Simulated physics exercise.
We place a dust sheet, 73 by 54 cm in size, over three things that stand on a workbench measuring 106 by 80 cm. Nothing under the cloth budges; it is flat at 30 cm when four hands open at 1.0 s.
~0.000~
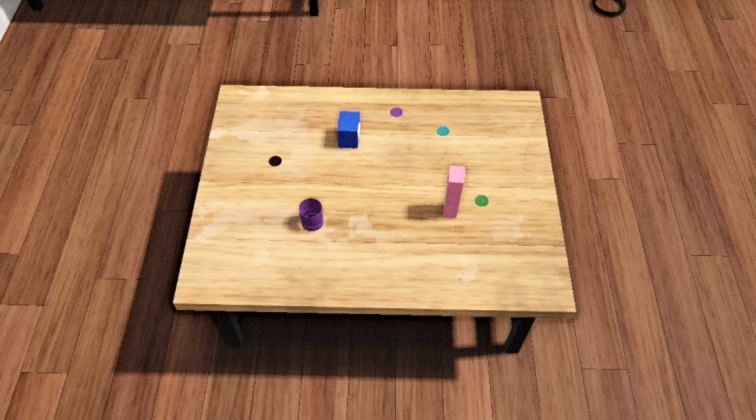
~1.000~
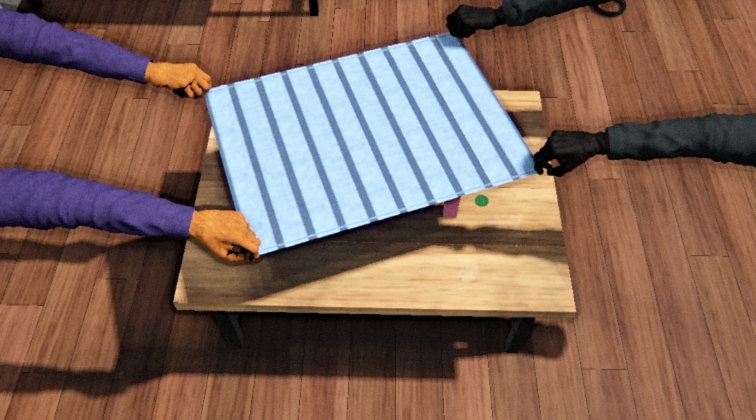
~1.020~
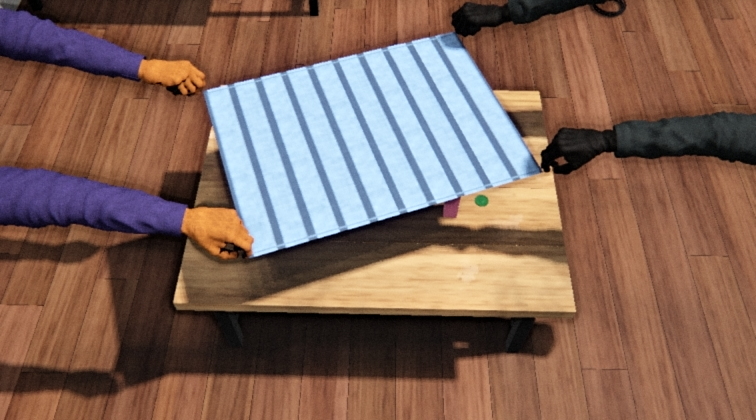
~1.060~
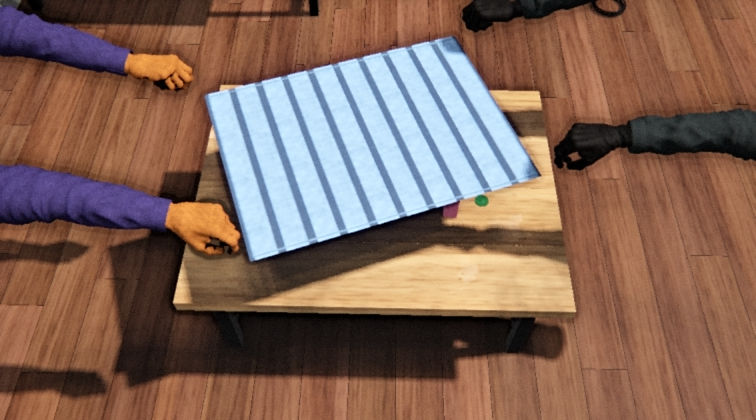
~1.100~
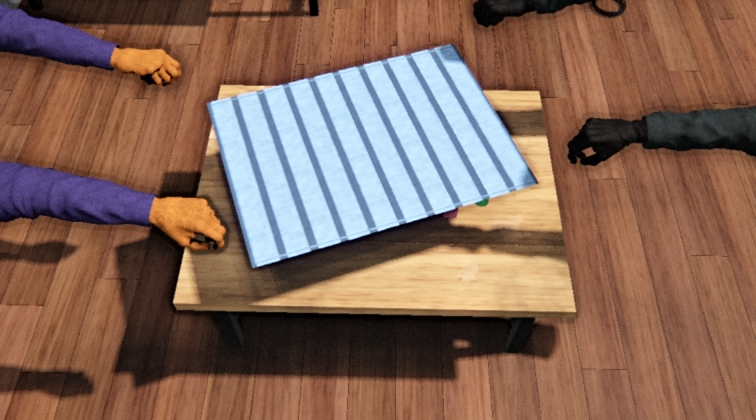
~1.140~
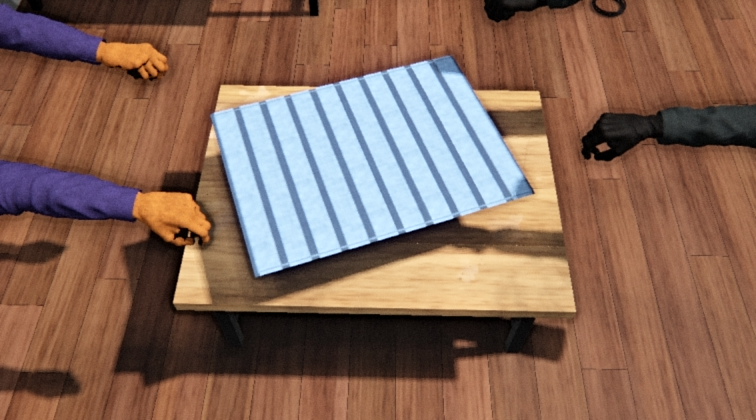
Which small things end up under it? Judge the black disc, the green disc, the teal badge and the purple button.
Result: Black disc vanishes under it, green disc vanishes under it, teal badge vanishes under it, purple button still shows.
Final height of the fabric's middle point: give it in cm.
Roughly 6 cm high.
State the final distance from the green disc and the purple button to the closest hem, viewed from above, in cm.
Roughly 2 cm, then 7 cm.
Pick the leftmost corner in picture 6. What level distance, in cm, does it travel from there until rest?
Horizontal travel: Approx. 6 cm.
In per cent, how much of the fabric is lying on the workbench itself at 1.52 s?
30 %.
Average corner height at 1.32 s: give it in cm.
On average the corners sit about 3 cm above the surface.
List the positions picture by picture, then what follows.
In the first frame, shows, black disc (275, 161); green disc (482, 200); teal badge (443, 131); purple button (397, 112); blue box (348, 120), 8 cm tall; purple cup (310, 208), 7 cm tall; pink box (457, 174), 17 cm tall.
In the second frame, shows, dust sheet corners (249, 257) (203, 91) (455, 31) (543, 172); highest point 30 cm, lowest 30 cm.
In the third frame, shows, dust sheet corners (249, 258) (203, 92); highest point 30 cm, lowest 30 cm.
In the fourth frame, shows, dust sheet corners (251, 261) (204, 96); highest point 28 cm, lowest 28 cm.
In the fifth frame, shows, dust sheet corners (253, 268) (207, 104); highest point 25 cm, lowest 25 cm.
In the sixth frame, shows, dust sheet corners (256, 277) (210, 115) (452, 56) (535, 194); highest point 21 cm, lowest 21 cm.
After 1.3 s, 20 % of it is down, spanning 74 by 68 cm, above teal badge, green disc, black disc.
After 1.5 s, 30 % of it is down, spanning 76 by 69 cm, above teal badge, green disc, black disc.
After 1.7 s, 30 % of it is down, spanning 73 by 68 cm, above teal badge, green disc, black disc.
After 1.9 s, 30 % of it is down, spanning 74 by 68 cm, above teal badge, green disc, black disc.
After 2.7 s, 30 % of it is down, spanning 74 by 68 cm, above teal badge, green disc, black disc.
